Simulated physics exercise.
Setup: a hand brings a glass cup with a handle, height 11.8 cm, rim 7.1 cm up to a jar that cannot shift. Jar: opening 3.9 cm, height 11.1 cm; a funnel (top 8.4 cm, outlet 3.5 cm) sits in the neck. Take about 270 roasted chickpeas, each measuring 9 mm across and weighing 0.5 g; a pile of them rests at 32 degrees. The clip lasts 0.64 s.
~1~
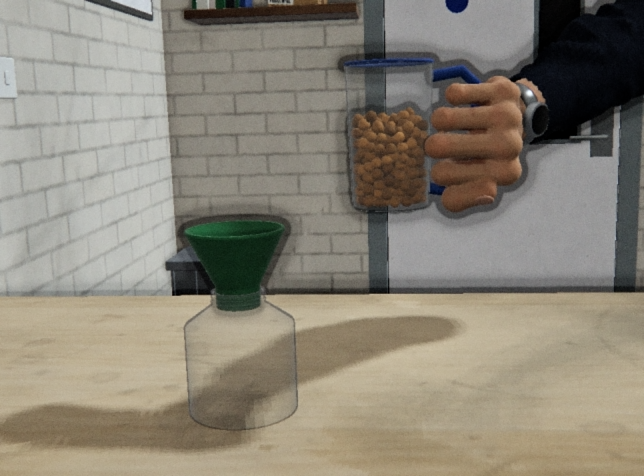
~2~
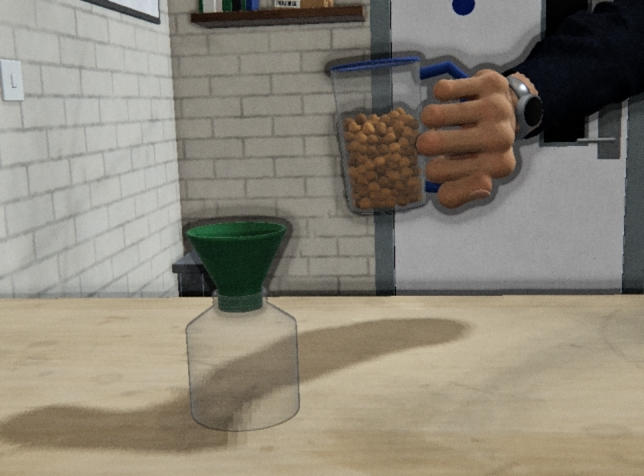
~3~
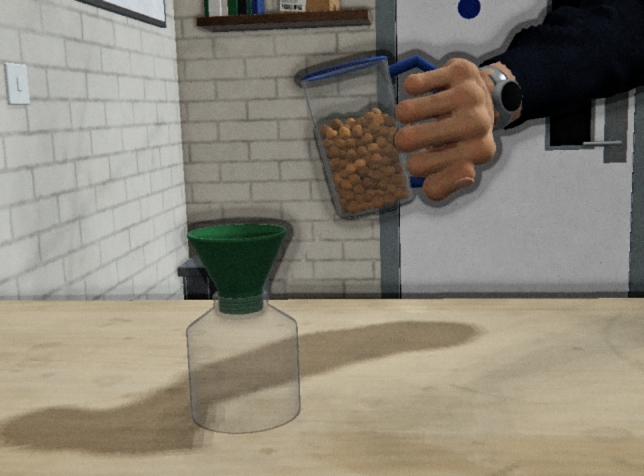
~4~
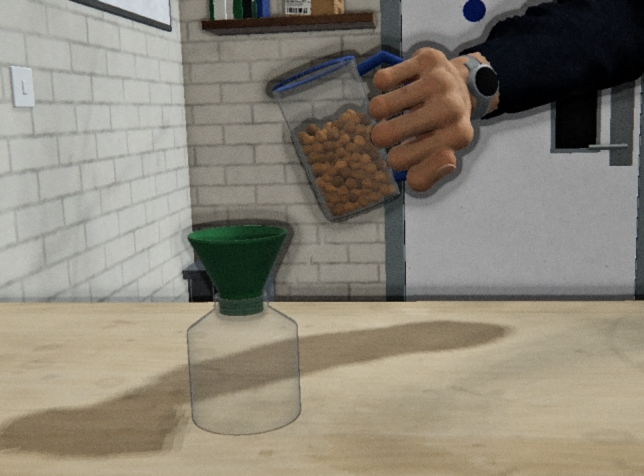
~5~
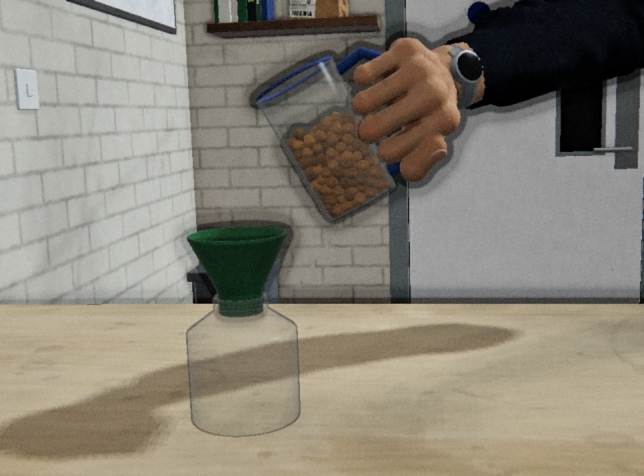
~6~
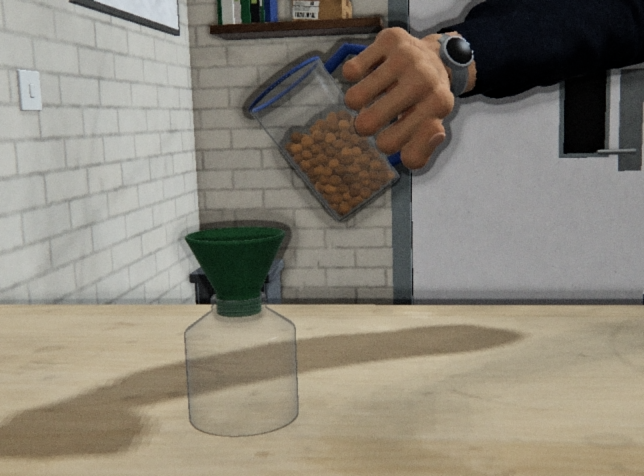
A hand wearing a watch moves a clear, blue-rimmed cup of small brown pieces left and gradually tilts it leftward, above and to the right of a green funnel resting in the neck of a clear jar on a wooden table.
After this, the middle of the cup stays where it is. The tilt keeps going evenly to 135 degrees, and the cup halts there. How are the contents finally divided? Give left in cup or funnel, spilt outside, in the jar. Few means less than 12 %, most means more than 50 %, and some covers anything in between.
Still above: Few; spilt: Some; jar: Most.
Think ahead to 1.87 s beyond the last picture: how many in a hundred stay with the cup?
About 0 percent of the load.
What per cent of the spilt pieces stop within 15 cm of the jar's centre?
It works out near 70 in a hundred.
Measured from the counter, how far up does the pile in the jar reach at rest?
3.5 cm.
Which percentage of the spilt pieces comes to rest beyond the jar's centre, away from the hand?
That comes to roughly 10 percent.
Then, 0.78 s after the last picture, tilt 82 degrees; the cup holds 100 %, the jar 0 %.
Then, 1.29 s after the last picture, tilt 113 degrees; the cup holds 95 %, the jar 0 %.
Then, 1.87 s after the last picture, tilt 135 degrees; the cup holds 0 %, the jar 75 %.
In the end, still above 0 %, spilt 25 %, jar 75 %.
